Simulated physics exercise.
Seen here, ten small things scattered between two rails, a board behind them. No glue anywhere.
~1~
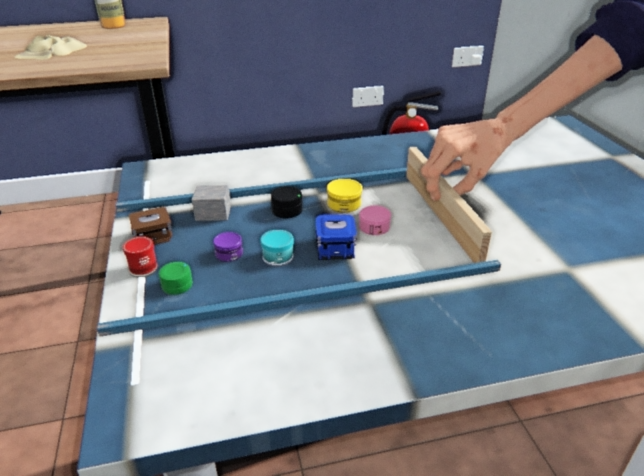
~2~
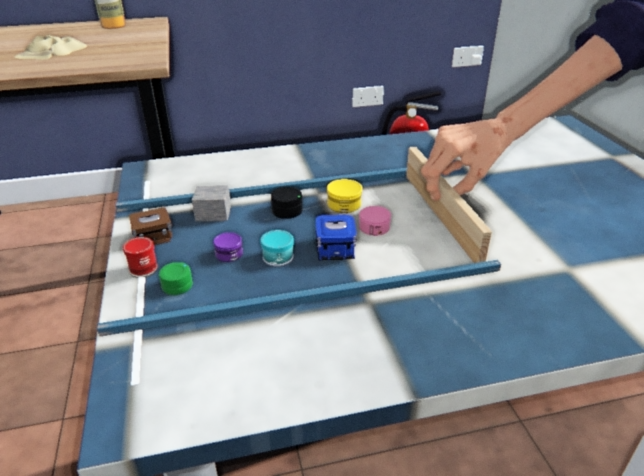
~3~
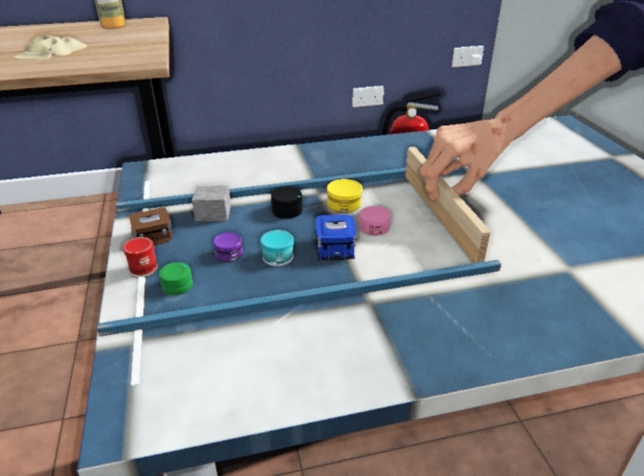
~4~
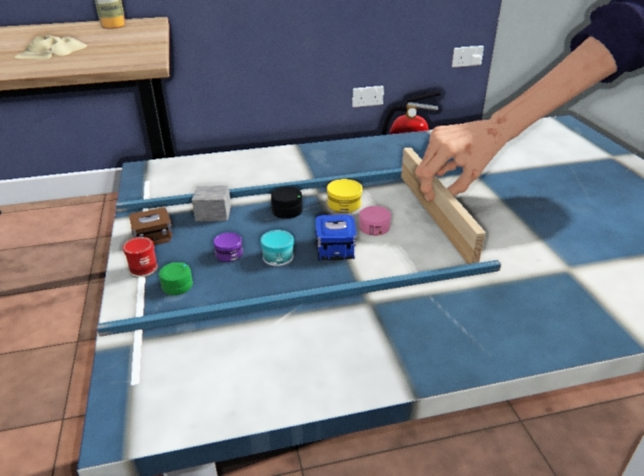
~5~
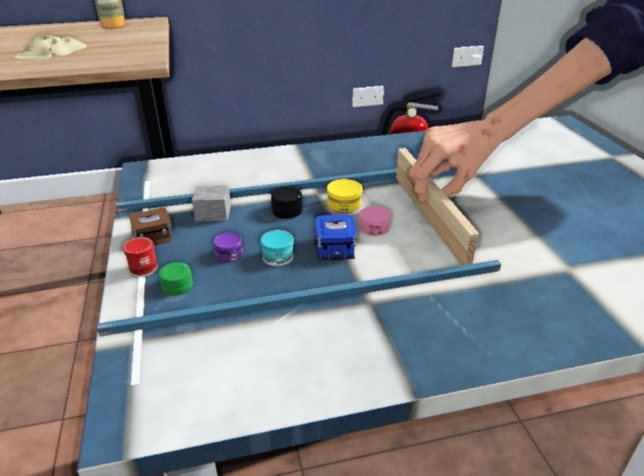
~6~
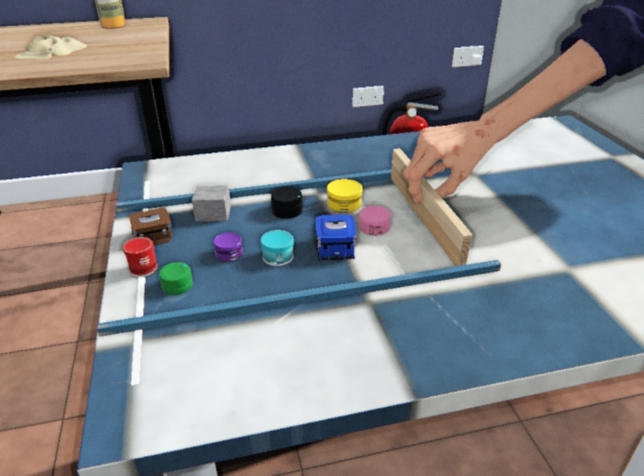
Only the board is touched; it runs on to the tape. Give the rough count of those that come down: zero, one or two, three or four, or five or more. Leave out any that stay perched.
As it turns out, the number that fall off is five or more.
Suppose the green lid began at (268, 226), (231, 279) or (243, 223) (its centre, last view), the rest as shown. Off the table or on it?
Place by place, it falls; holds on; tumbles off.
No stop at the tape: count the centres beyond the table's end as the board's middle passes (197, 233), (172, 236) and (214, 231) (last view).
The counts: 1, 2 and 0.
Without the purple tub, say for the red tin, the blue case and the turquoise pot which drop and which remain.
The red tin tumbles off, the blue case is kept, the turquoise pot goes over.
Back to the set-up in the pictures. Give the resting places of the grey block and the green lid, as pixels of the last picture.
First (129, 209), then (123, 298).
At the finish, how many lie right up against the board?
5 of them.
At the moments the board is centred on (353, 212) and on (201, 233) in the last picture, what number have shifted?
The counts are 3 and 10.
Soon after, none off yet; red tin at rest near (141, 257); brown case at rest near (151, 227); green lid at rest near (176, 279).
At rest, the number that fall off is five or more; fallen, black lid, turquoise pot, purple tub, brown case and red tin.
